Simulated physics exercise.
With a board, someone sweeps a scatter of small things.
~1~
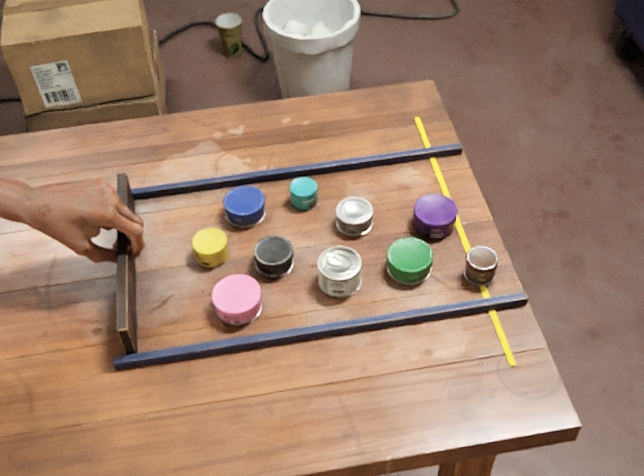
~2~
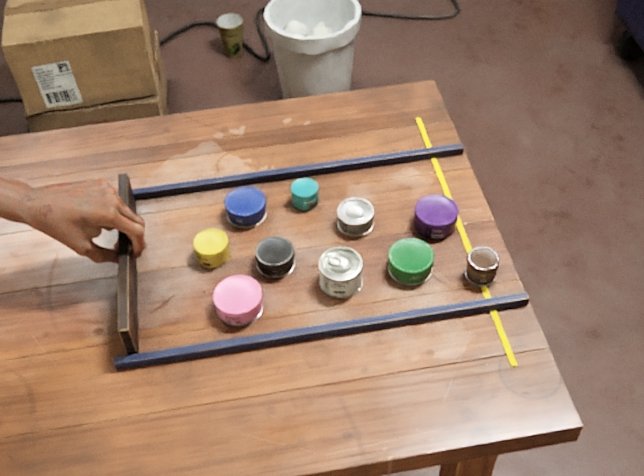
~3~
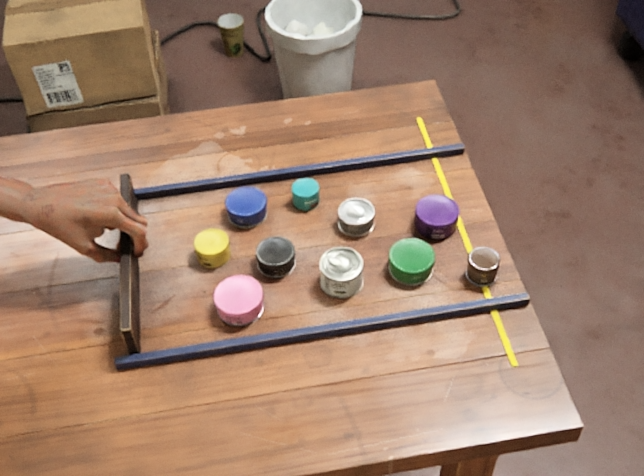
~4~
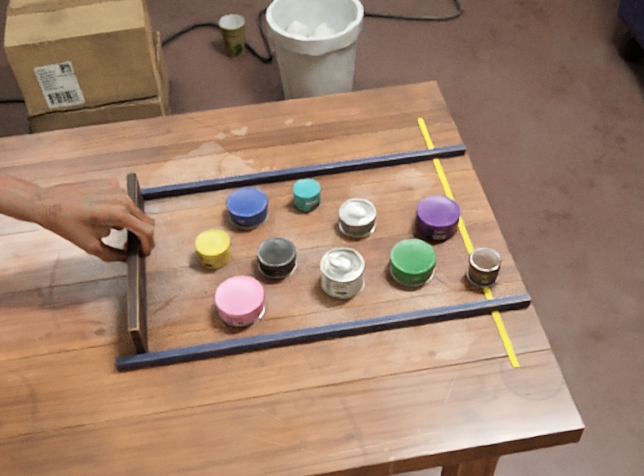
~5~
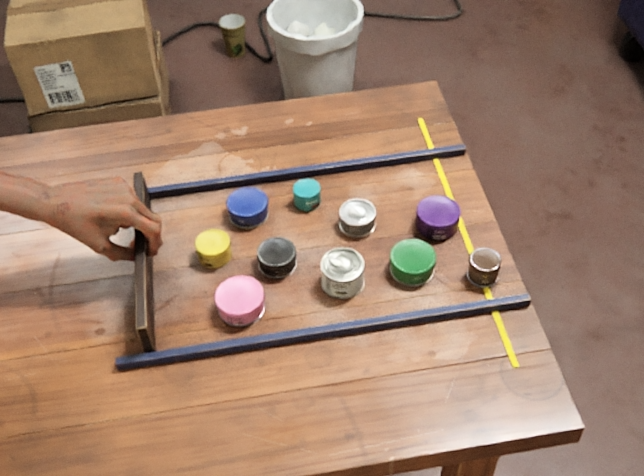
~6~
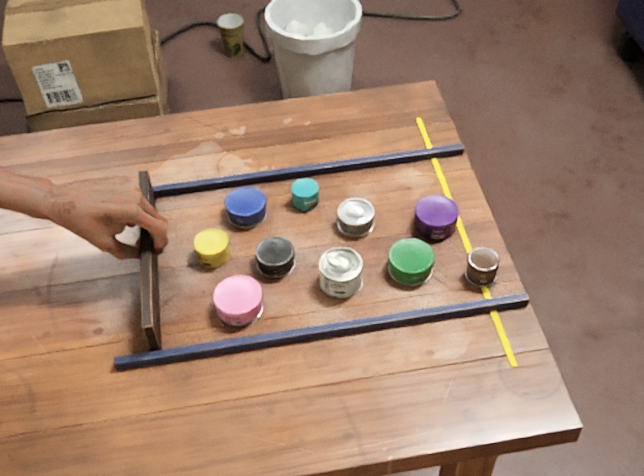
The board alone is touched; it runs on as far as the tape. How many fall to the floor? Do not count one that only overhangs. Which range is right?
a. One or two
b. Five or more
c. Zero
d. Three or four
b.
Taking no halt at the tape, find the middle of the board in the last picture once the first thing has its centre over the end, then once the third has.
It sits near (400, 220), and then near (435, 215).
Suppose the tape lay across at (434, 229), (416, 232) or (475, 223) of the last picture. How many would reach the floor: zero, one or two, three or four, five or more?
One to two; just one or two; at least five.
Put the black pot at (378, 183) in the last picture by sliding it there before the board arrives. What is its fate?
From that start the object does not stay.
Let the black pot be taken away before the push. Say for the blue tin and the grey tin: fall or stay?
Well, the blue tin is still there while the grey tin goes off the edge.
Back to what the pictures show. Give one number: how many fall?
6.
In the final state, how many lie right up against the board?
Number in contact with it: 4.
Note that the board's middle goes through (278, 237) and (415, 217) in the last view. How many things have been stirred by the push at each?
At the first place 6, at the second 10.
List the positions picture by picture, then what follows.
In the first picture, brown pot (481, 266); purple tub (435, 216); green tin (410, 262); board (126, 259); tape (458, 224).
In the second picture, purple tub (436, 217); blue tin (246, 208).
In the third picture, green tin (411, 262); turquoise tub (306, 194).
In the fourth picture, brown pot (484, 268); board (137, 259).
In the fifth picture, purple tub (438, 218); pink pot (240, 302).
In the sixth picture, brown pot (482, 267); purple tub (436, 217); green tin (411, 262); board (149, 256); tape (460, 225).
A little later, none off yet; brown pot at rest near (482, 267); purple tub at rest near (436, 217); green tin at rest near (411, 262).
Next, none off yet; brown pot moving near (489, 270); purple tub moving near (440, 217); green tin shifted about its own width near (468, 246).
When it is over, the number that fall off is five or more; down, turquoise tub, white pot, grey tin, green tin, purple tub and brown pot.
